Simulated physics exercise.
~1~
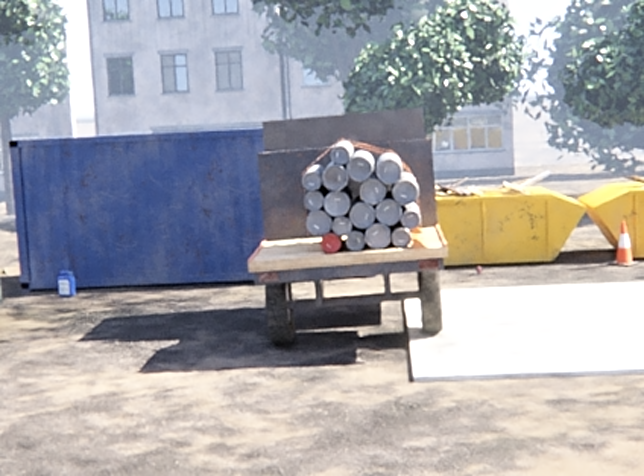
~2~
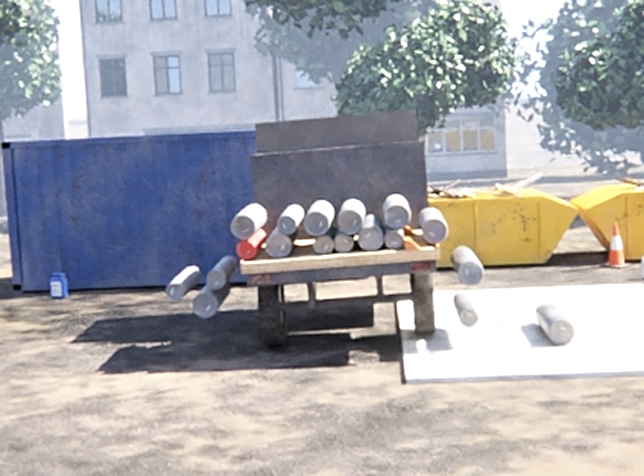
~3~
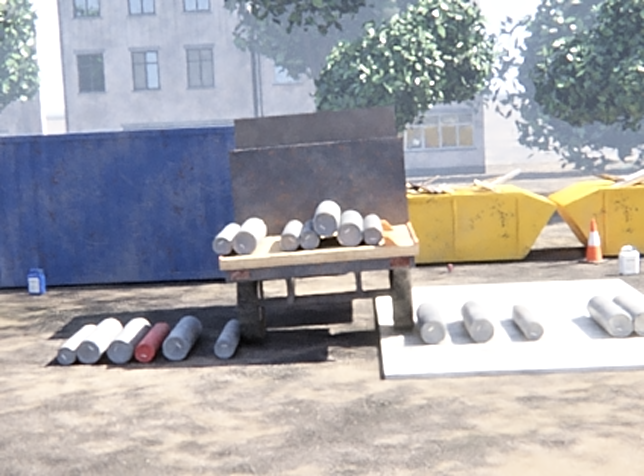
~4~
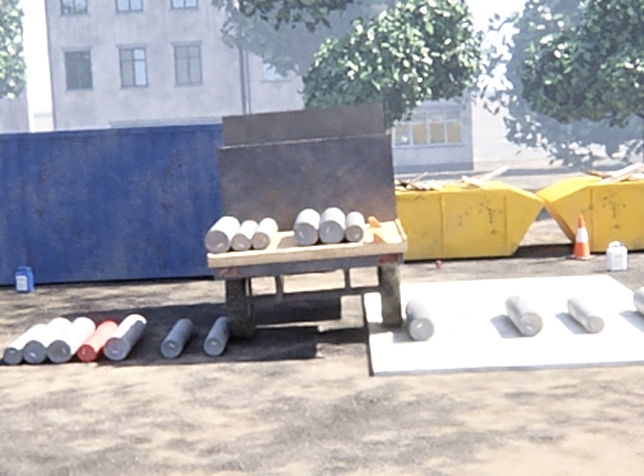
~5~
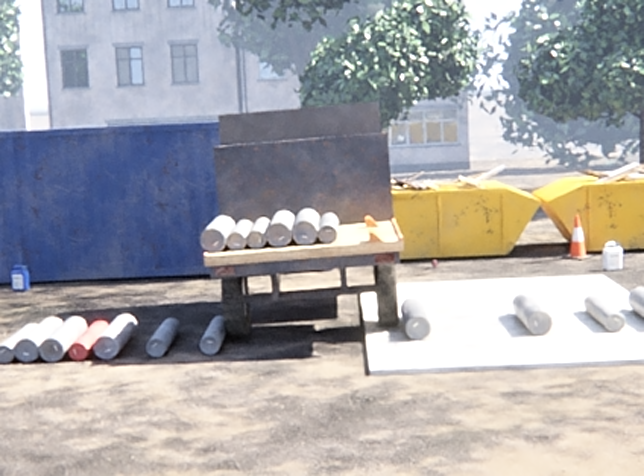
In a sunlit yard with a blue container and yellow skips, grey cylinders and a red one stacked on a flatbed lorry collapse and spill off both sides, the red one dropping to the left, and it ends lying among grey ones on the ground while six remain on the deck.
